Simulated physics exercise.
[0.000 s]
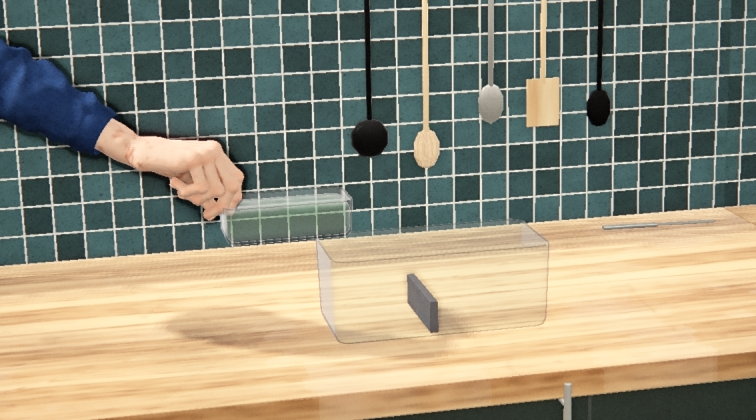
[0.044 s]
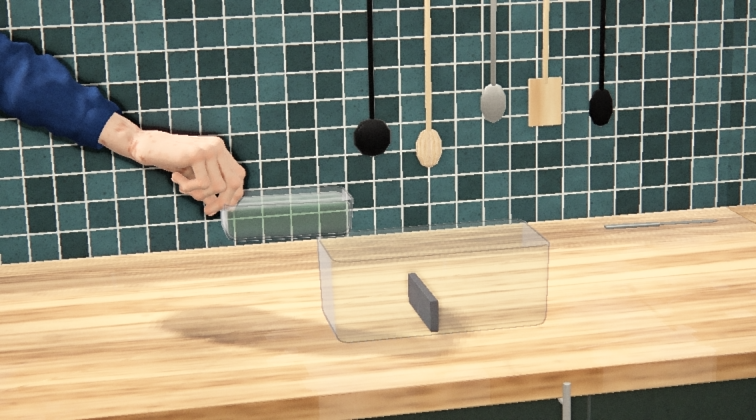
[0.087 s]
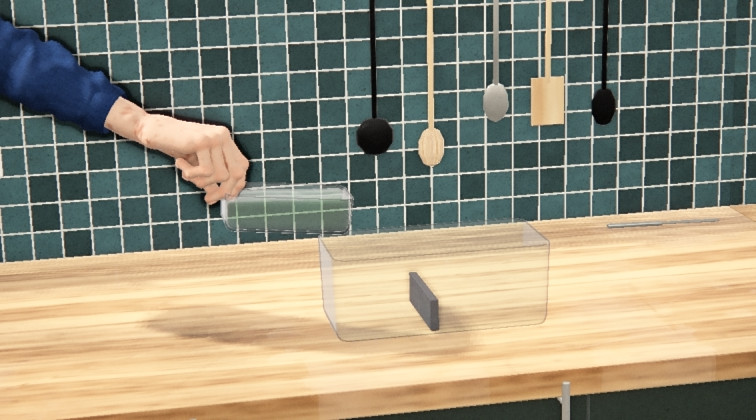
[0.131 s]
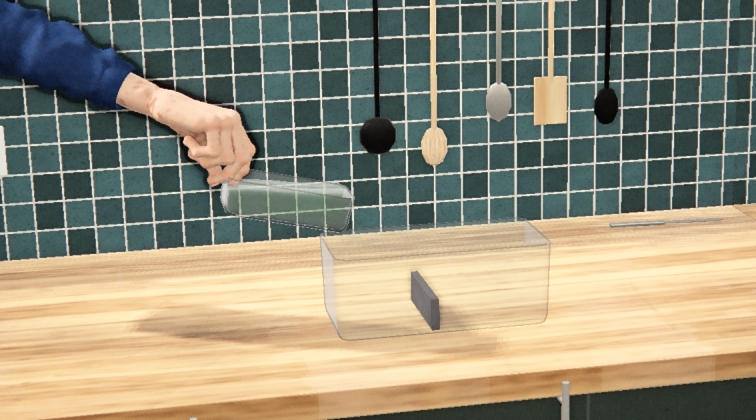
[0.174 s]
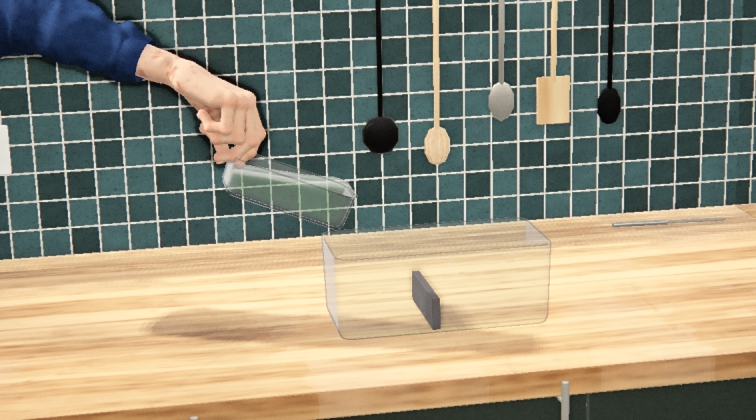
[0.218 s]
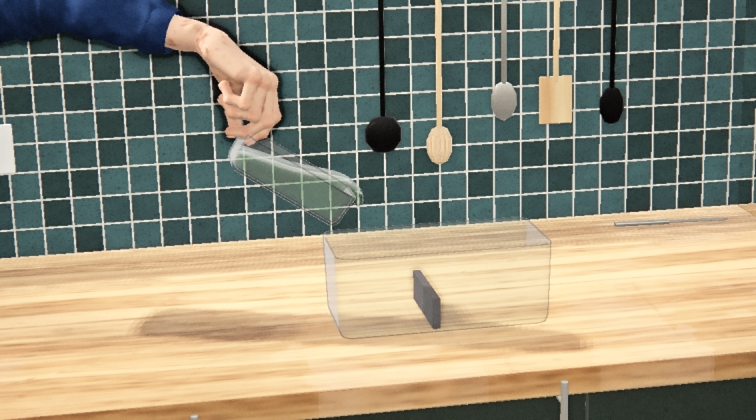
A hand tilts a clear container of greenish liquid rightward above a larger clear basin.
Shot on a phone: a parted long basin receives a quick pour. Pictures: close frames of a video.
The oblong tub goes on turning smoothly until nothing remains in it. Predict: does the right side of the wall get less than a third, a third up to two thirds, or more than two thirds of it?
The quantity right of the wall will come in at one third to two thirds.
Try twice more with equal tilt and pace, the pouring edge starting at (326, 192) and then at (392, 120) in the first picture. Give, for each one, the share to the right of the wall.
You'd see around 35 per cent, and then around 75 per cent.
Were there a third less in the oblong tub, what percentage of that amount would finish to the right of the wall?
55 %.
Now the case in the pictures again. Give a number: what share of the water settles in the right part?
Roughly 55 %.
A moment on, the oblong tub is tipped on its side and 14 per cent is still to pour, 25 is left of the wall and 7 right of it.
Next, the oblong tub is tipped right over and 2 per cent is still to pour, 21 is left of the wall and 69 right of it.
Then the oblong tub is tipped right over and 0 per cent is still to pour, 34 is left of the wall and 48 right of it.
Later the oblong tub is tipped right over and 0 per cent is still to pour, 41 is left of the wall and 55 right of it.
Finally, 41 per cent lies left of the wall, 55 right of it and 4 outside.
